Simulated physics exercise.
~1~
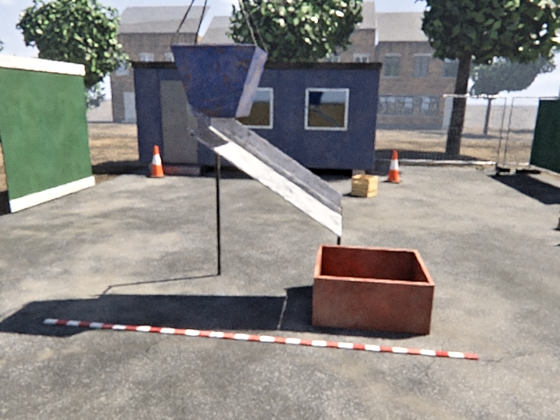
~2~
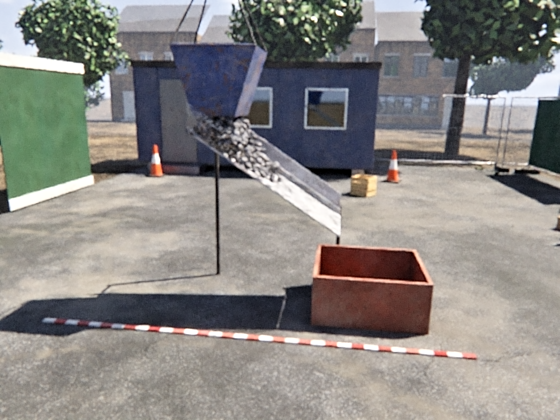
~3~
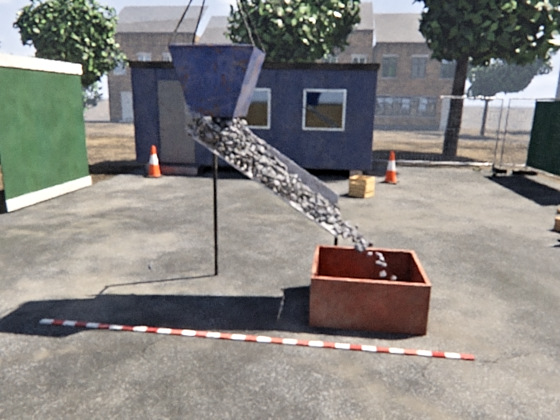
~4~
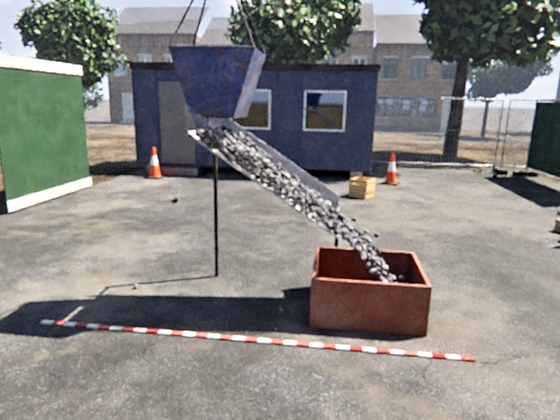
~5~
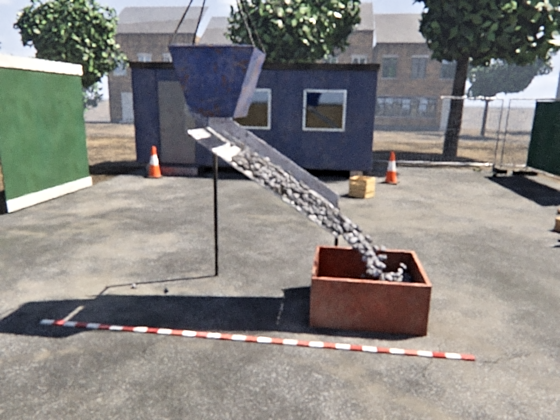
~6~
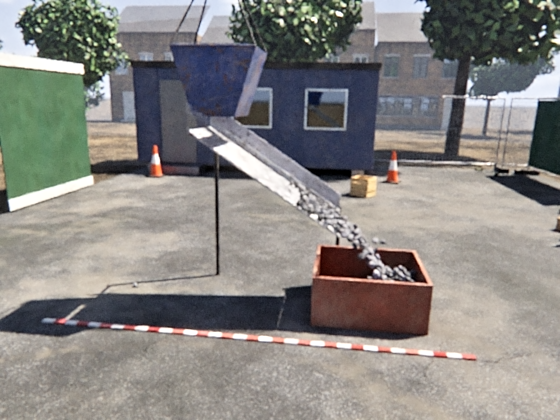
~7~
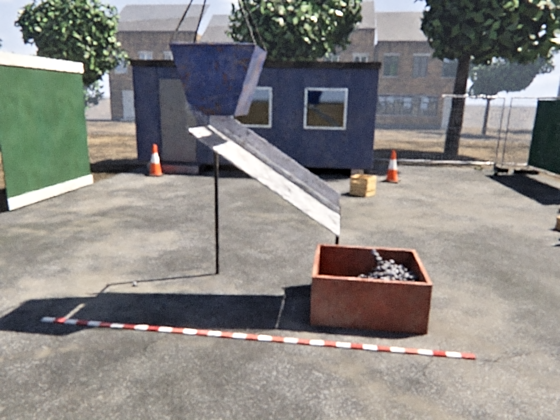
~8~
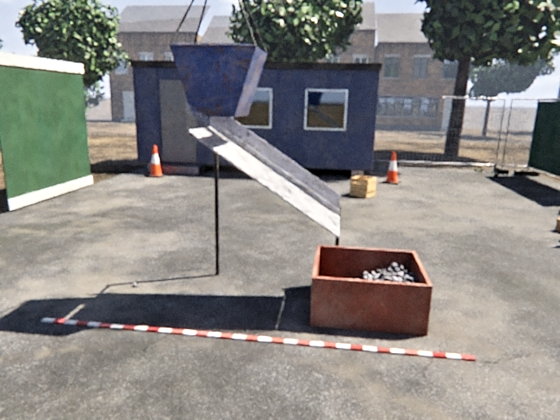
In a paved yard, grey stones drop from a hopper, slide down a chute and settle in a reddish bin.
